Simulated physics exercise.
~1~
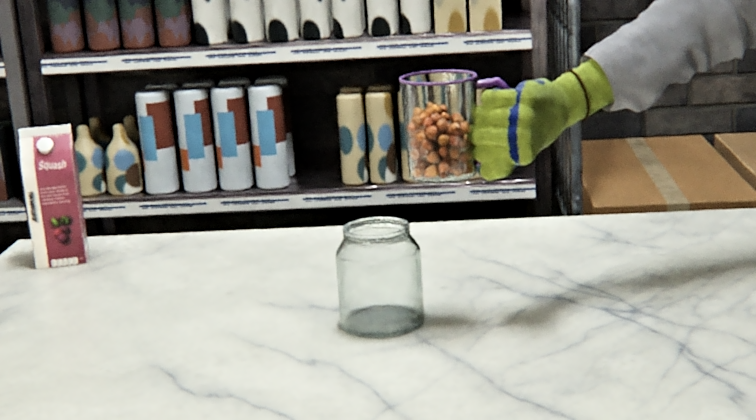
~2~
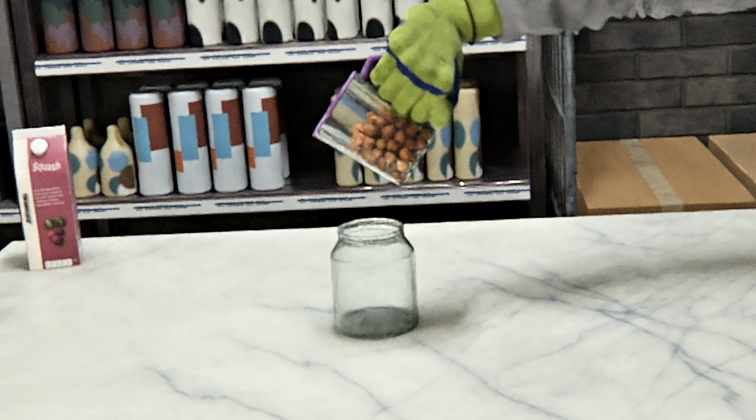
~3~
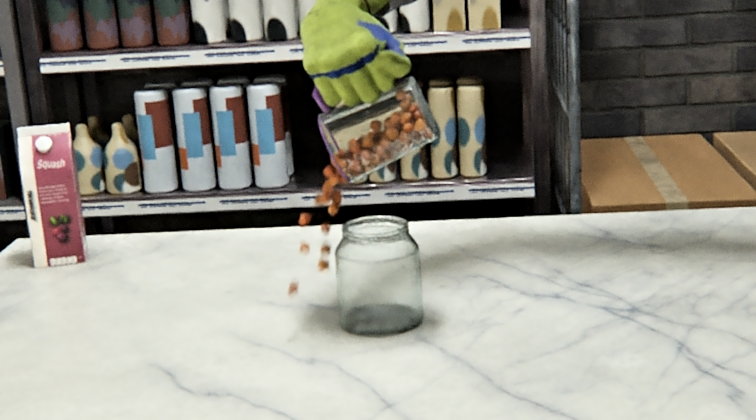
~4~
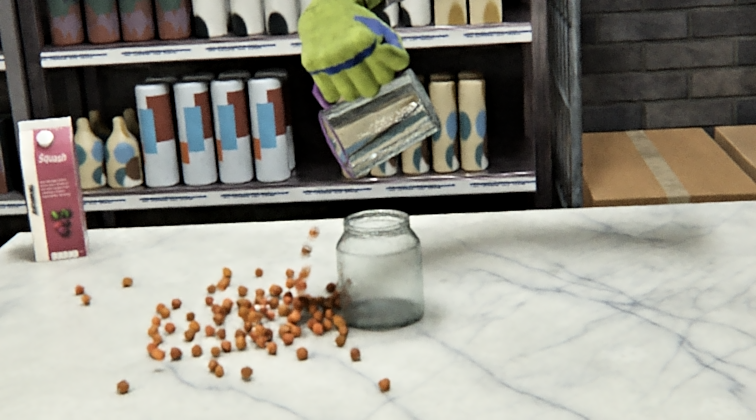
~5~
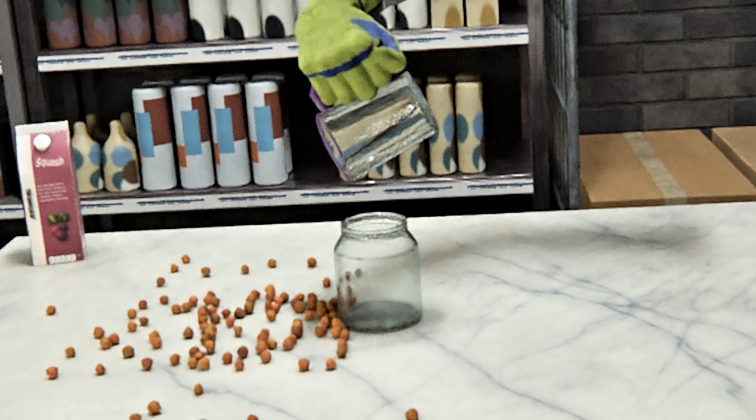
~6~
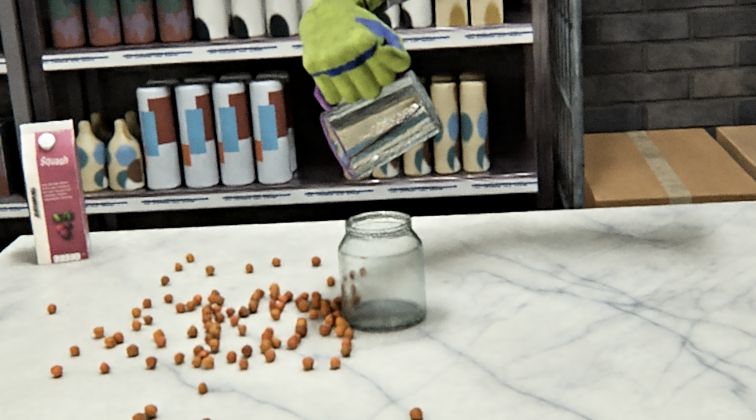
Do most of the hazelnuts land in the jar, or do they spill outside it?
Most of them spill outside, scattering over the marble counter to the left of the jar. Hardly any are left in the cup or end up in the jar.
